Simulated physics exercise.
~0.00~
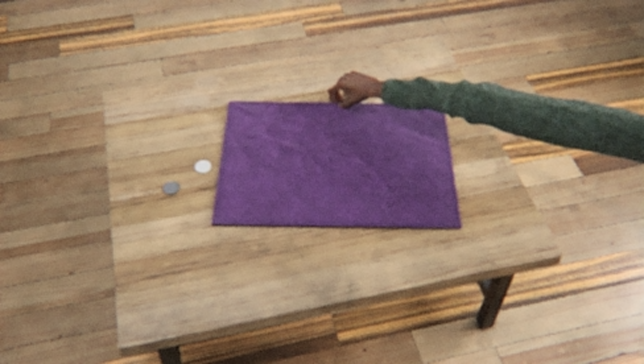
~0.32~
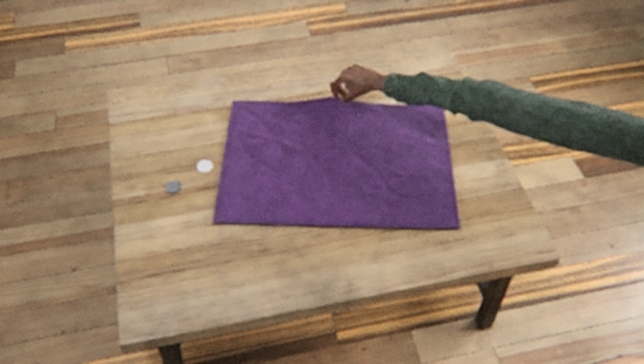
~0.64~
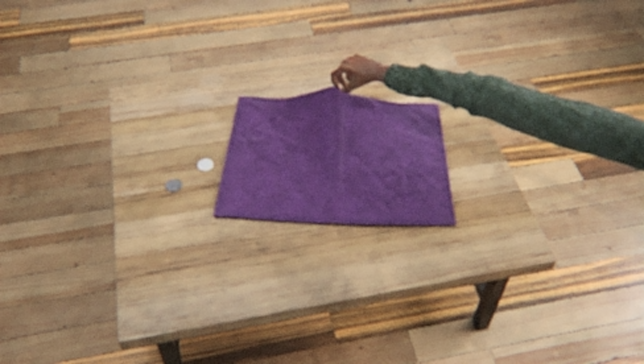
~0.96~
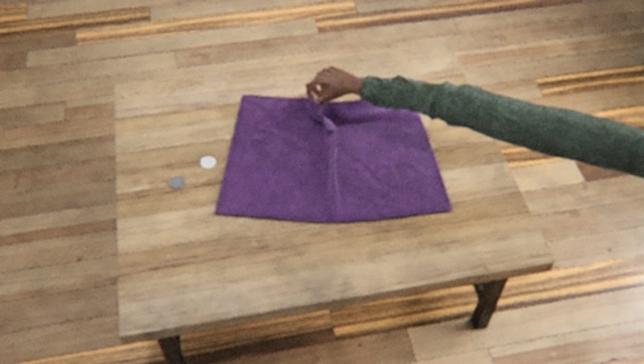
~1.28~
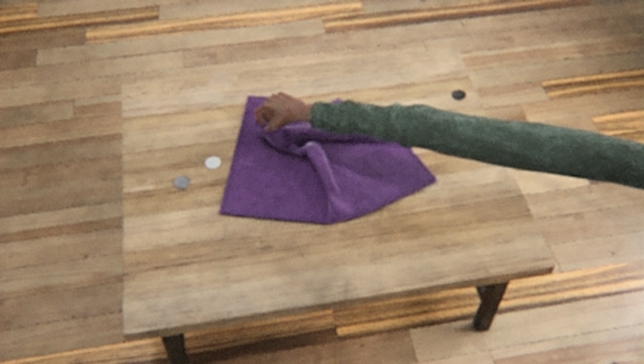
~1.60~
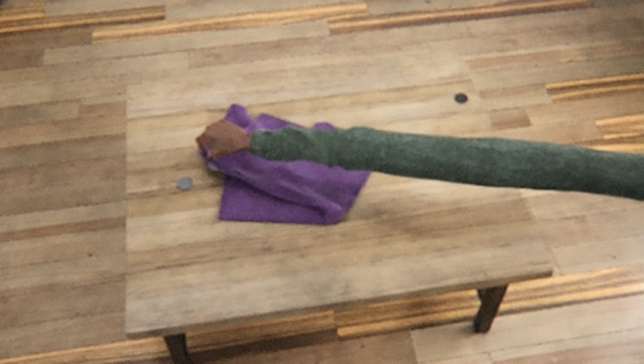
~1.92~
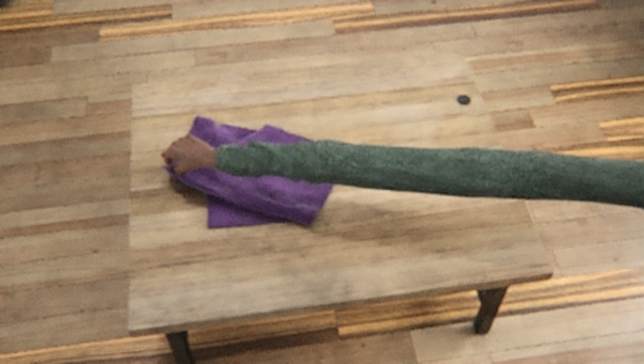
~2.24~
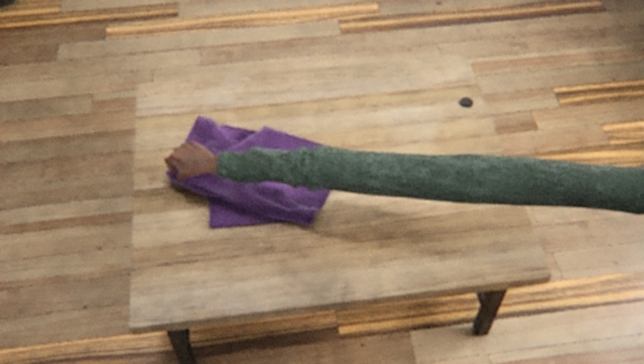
A hand lifts a purple cloth and drags it left, covering two small round pieces.
